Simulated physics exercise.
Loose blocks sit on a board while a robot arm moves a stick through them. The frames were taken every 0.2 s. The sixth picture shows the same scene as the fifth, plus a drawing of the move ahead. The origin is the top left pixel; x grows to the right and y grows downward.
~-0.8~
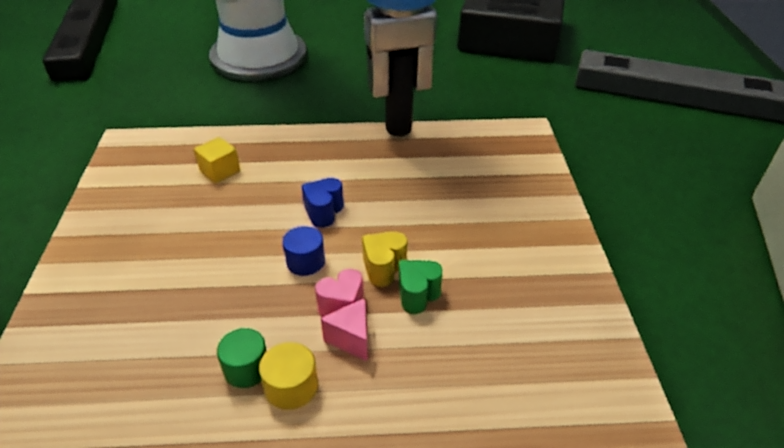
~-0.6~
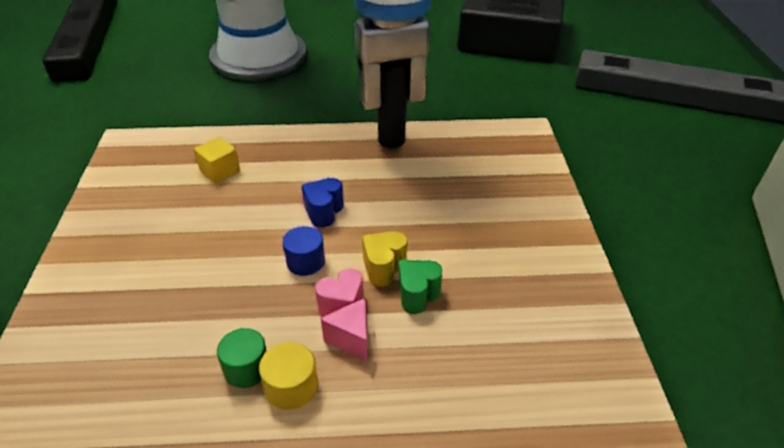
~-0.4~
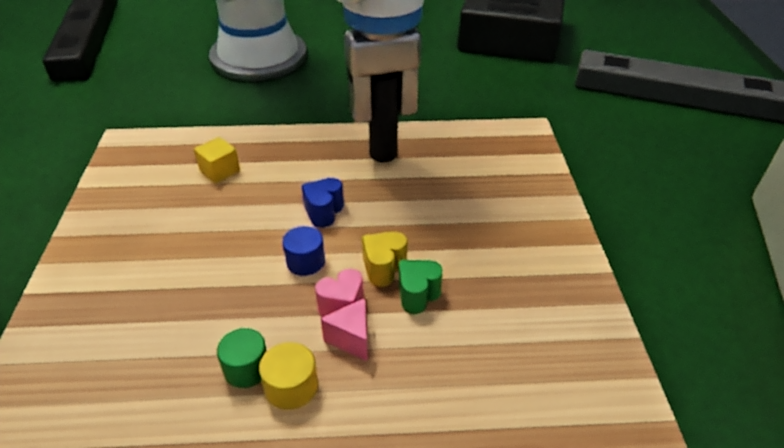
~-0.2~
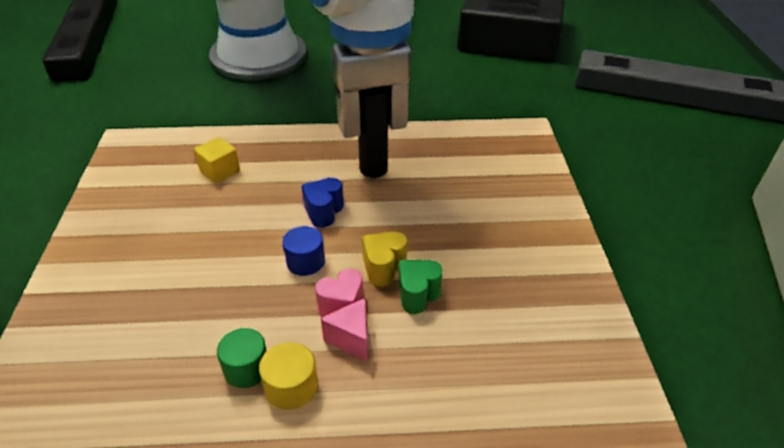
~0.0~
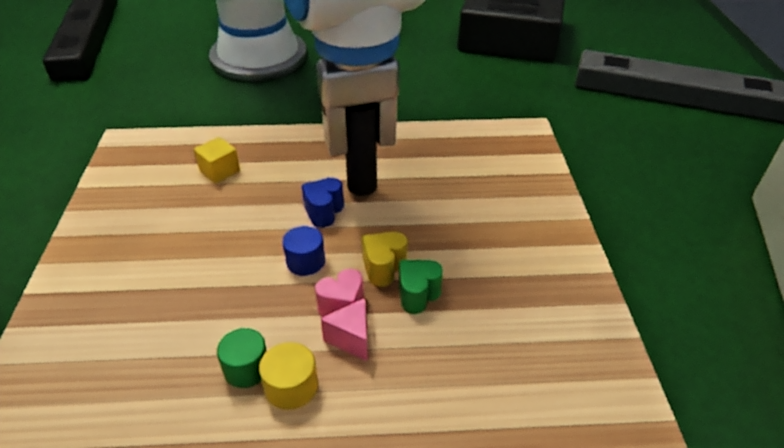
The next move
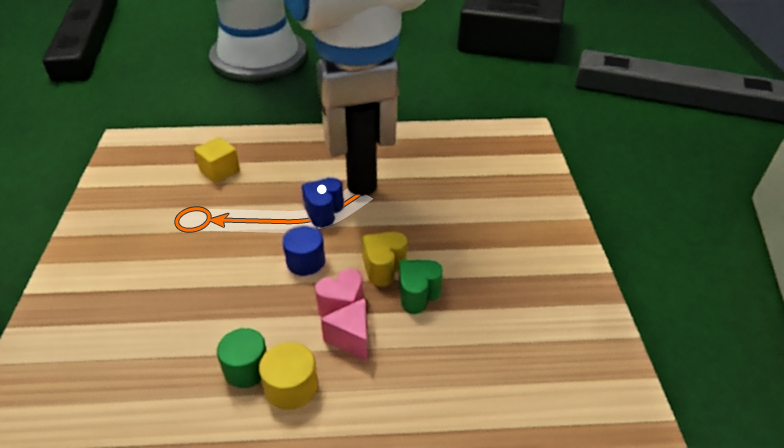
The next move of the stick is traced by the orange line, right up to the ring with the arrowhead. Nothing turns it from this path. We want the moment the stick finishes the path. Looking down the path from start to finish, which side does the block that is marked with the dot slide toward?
Left.
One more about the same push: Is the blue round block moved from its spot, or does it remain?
The block in question stays where it was by the end.
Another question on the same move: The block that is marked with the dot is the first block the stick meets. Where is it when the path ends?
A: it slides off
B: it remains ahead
The one that fits is A, it slides off.
Path on the board, from (363, 192) through (316, 218) and (254, 221) to (193, 219); the dot is on the blue heart block.
One third of the way, stick at (313, 213); blue heart block at (274, 211).
Two thirds of the way, stick at (251, 215); blue heart block at (233, 224), turned 65° anticlockwise.
At the end, stick at (191, 213); blue round block in place; blue heart block at (229, 224), turned 80° anticlockwise.
